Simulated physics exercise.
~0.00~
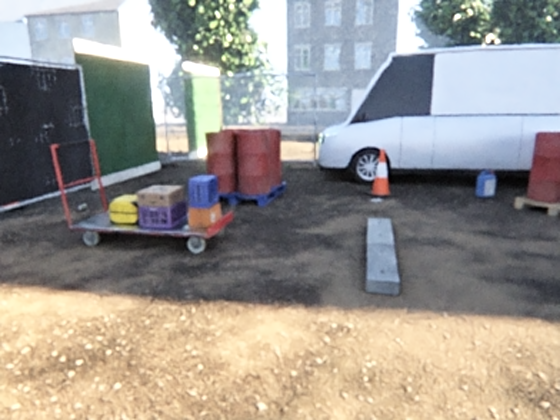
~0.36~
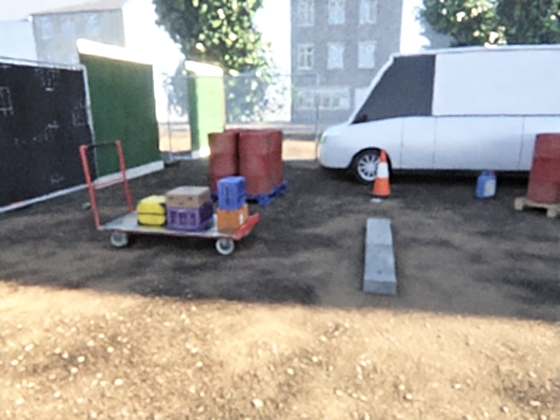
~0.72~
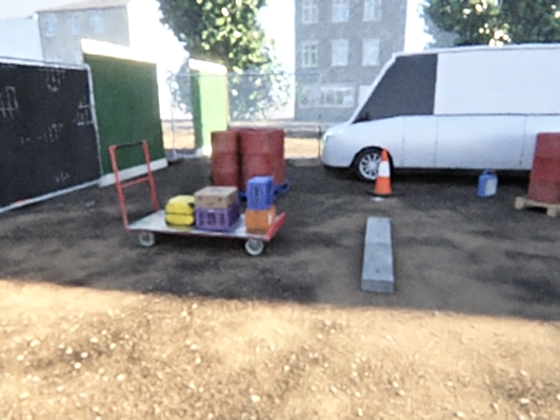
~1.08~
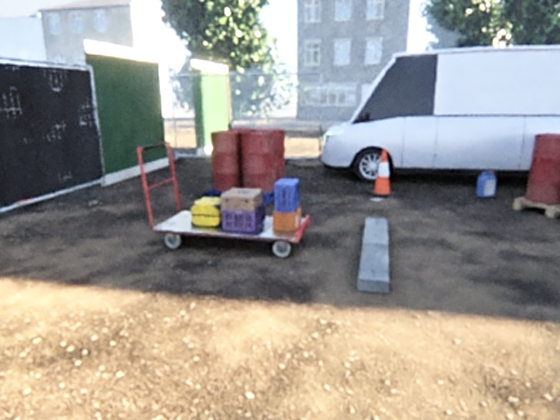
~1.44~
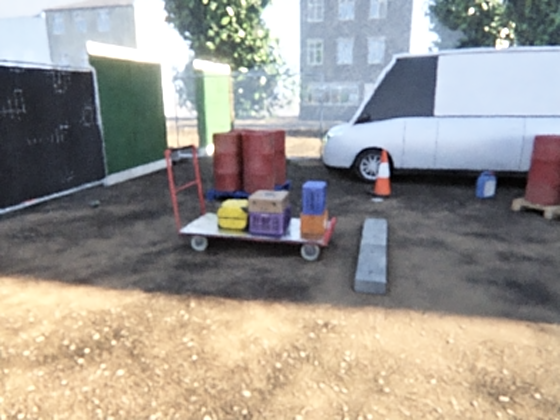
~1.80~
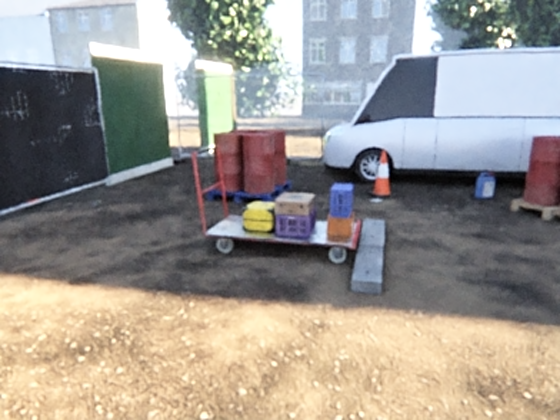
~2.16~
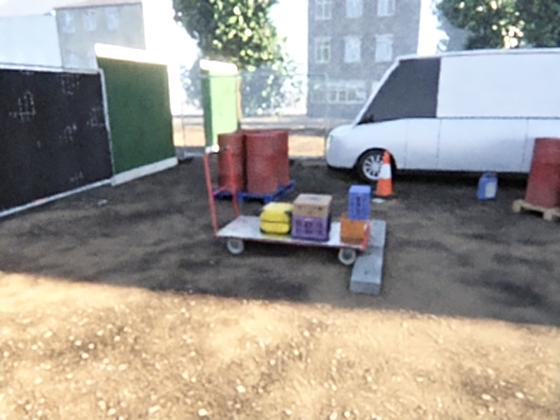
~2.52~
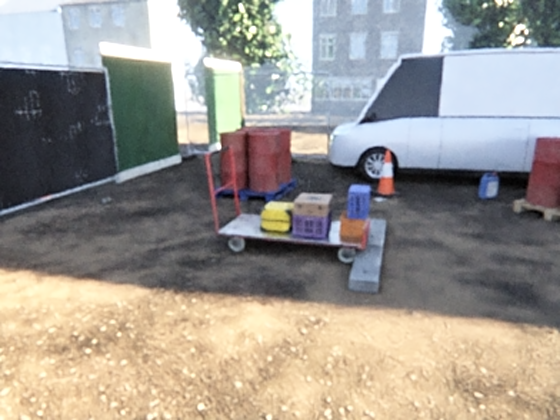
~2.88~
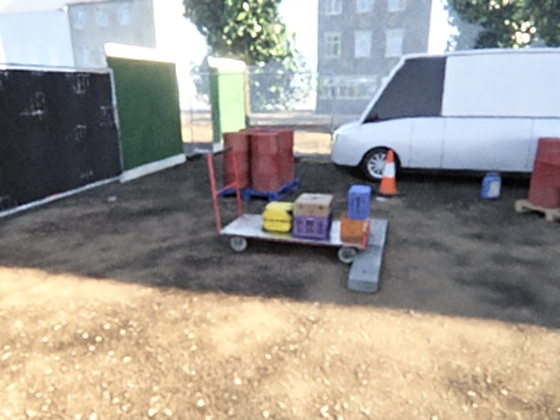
A loaded flatbed trolley rolls right, stops at the kerb, and keeps all its load aboard.
